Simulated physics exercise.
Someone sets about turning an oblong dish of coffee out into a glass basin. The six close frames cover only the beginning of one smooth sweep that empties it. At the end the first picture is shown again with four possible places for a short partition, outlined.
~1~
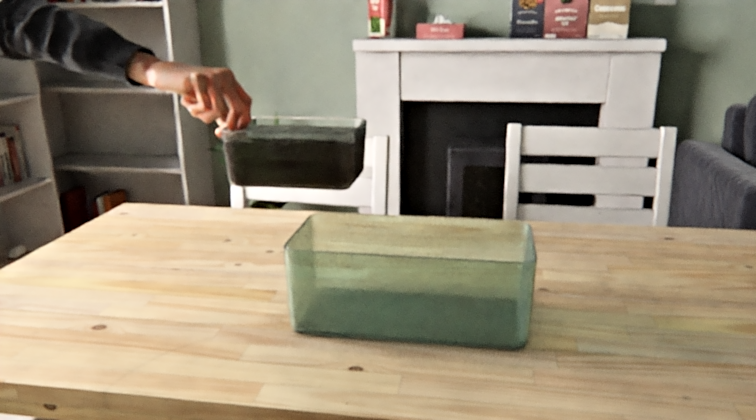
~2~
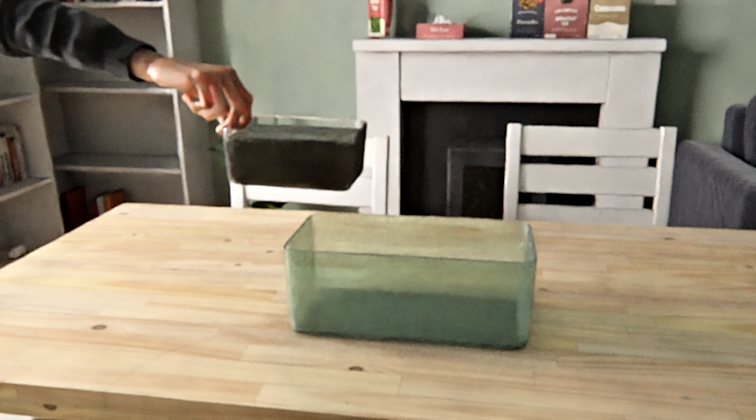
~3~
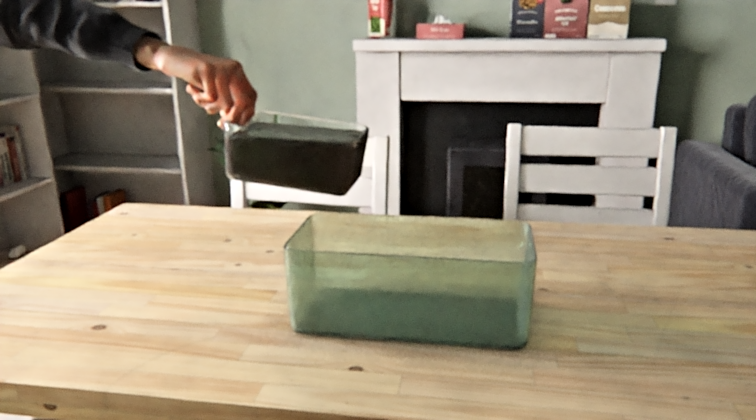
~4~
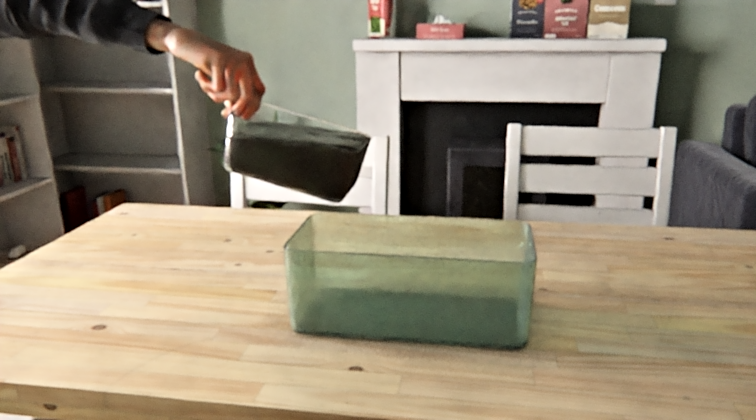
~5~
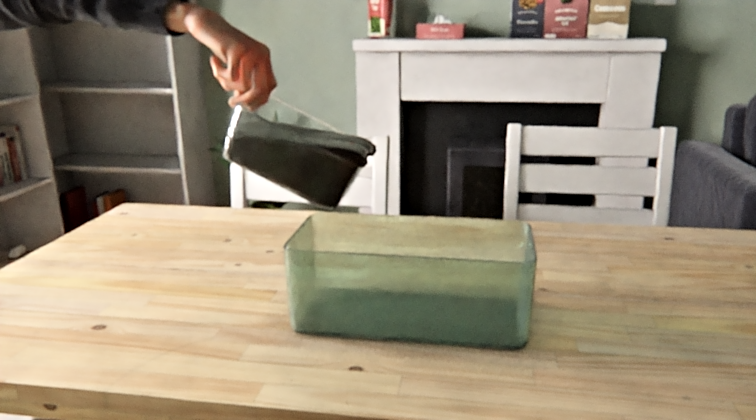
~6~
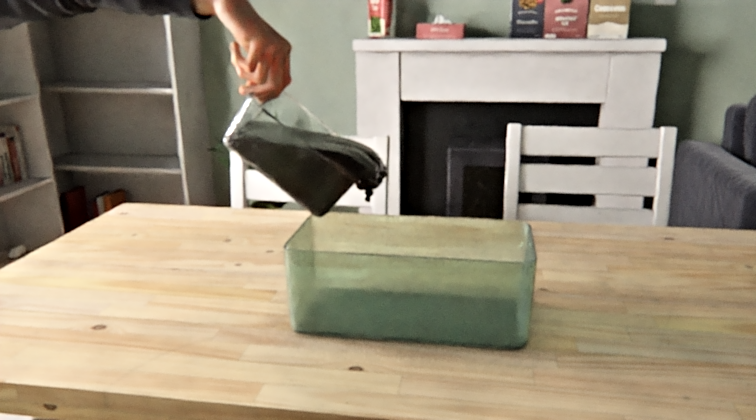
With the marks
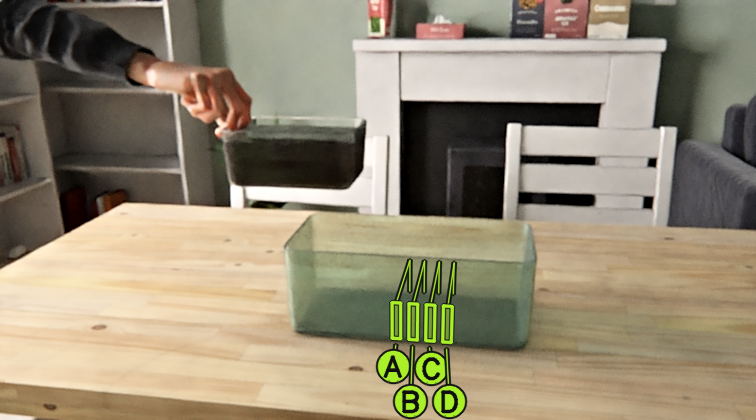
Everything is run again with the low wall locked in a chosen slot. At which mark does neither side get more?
A beats the others.
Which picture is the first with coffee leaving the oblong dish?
In picture 5.
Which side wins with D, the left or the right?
More ends on the left.
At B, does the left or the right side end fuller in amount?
The left side.
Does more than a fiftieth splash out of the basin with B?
Yes, it does.
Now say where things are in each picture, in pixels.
Upright, lip at (359, 125); basin from (292, 329) to (528, 347); nothing has left yet, in the first frame.
Upright, lip at (360, 127); nothing has left yet, in the second frame.
Tipped about 7°, lip at (362, 133); nothing has left yet, in the third frame.
Tipped about 15°, lip at (364, 143); nothing has left yet, in the fourth frame.
Tipped about 26°, lip at (365, 156); coffee is over the lip, down to (365, 156), in the fifth frame.
Tipped about 38°, lip at (363, 170); coffee is over the lip, down to (374, 192), in the sixth frame.
On the marked copy, A at (395, 344); B at (412, 346); C at (429, 347); D at (446, 348).
If A is chosen, about 48 % ends left of the wall and 44 % right of it; 8 % is lost outside.
If B is chosen, about 66 % ends left of the wall and 22 % right of it; 12 % is lost outside.
If C is chosen, about 82 % ends left of the wall and 10 % right of it; 9 % is lost outside.
If D is chosen, about 82 % ends left of the wall and 10 % right of it; 7 % is lost outside.
